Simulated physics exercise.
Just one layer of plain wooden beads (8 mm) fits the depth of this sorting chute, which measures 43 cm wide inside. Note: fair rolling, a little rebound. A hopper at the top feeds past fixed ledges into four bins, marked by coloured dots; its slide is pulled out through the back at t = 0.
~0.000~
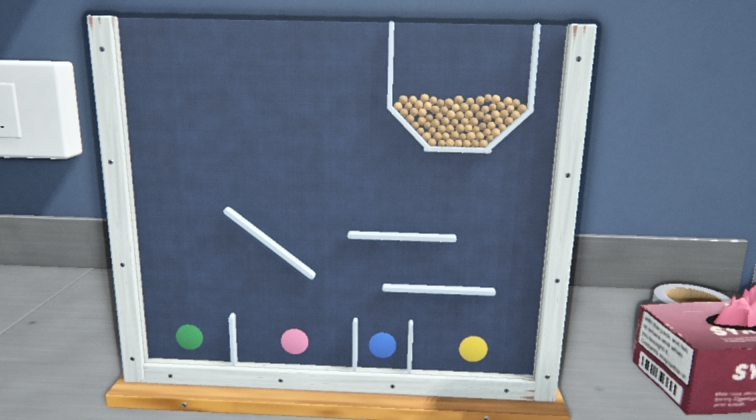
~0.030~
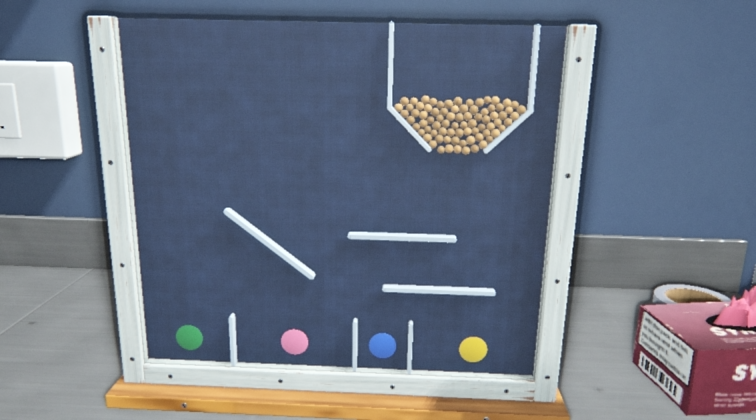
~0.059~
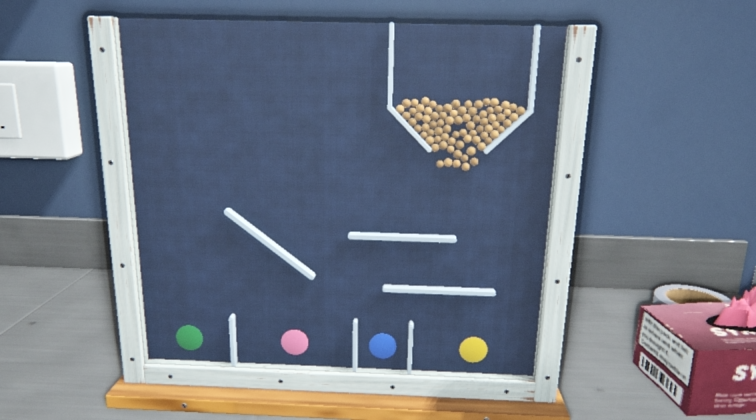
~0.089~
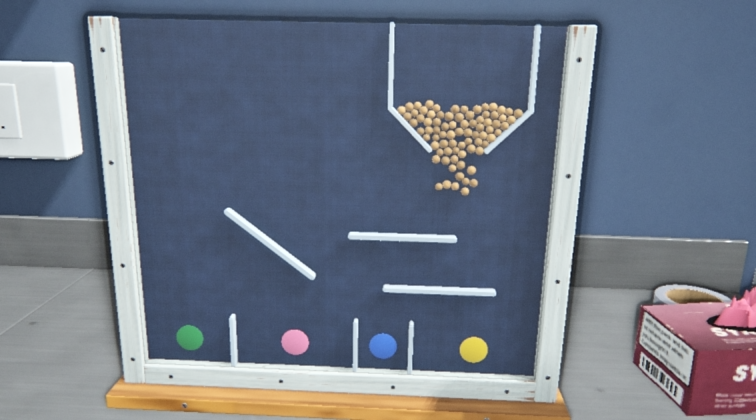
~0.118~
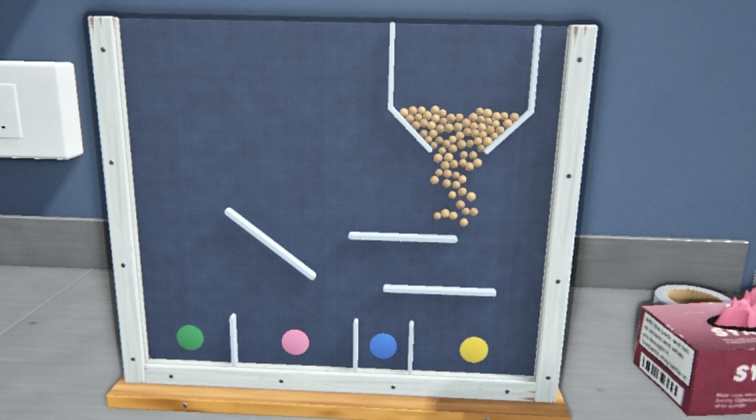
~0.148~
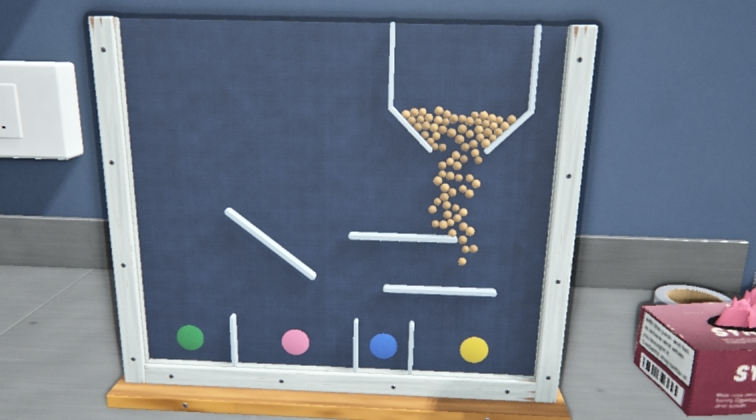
Against a dark blue wall, a white-framed board on a wooden base is seen from the front by a still camera. A hopper of tan beads sits at upper right, above one sloping and two level white ledges, with green, pink, blue and yellow discs along the bottom. The hopper's floor disappears and beads pour down, some meeting the upper level ledge, others passing its right end.
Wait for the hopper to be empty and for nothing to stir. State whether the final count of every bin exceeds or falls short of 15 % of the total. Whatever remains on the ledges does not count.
Pink: Falls short; green: Falls short; blue: Falls short; yellow: Exceeds it.
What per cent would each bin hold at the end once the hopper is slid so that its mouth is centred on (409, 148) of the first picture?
Result: Pink bin = 30; green bin = 0; blue bin = 5; yellow bin = 25.
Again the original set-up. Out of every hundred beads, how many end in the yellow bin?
Estimate: Close to 45 %.
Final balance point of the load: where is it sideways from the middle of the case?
Offset: About 11 cm, right side.
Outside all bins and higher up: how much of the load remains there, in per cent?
Estimate: Around 40 %.
After 0.24 s 75 % have left the hopper; down in the bins, nothing yet.
After 0.34 s 100 % have left the hopper; down in the bins, yellow 5 %.
After 0.55 s 100 % have left the hopper; down in the bins, yellow 40 %.
In the end, by 1.5 s, pink 5 %, green 0 %, blue 5 %, yellow 45 %, left higher up 40 %.
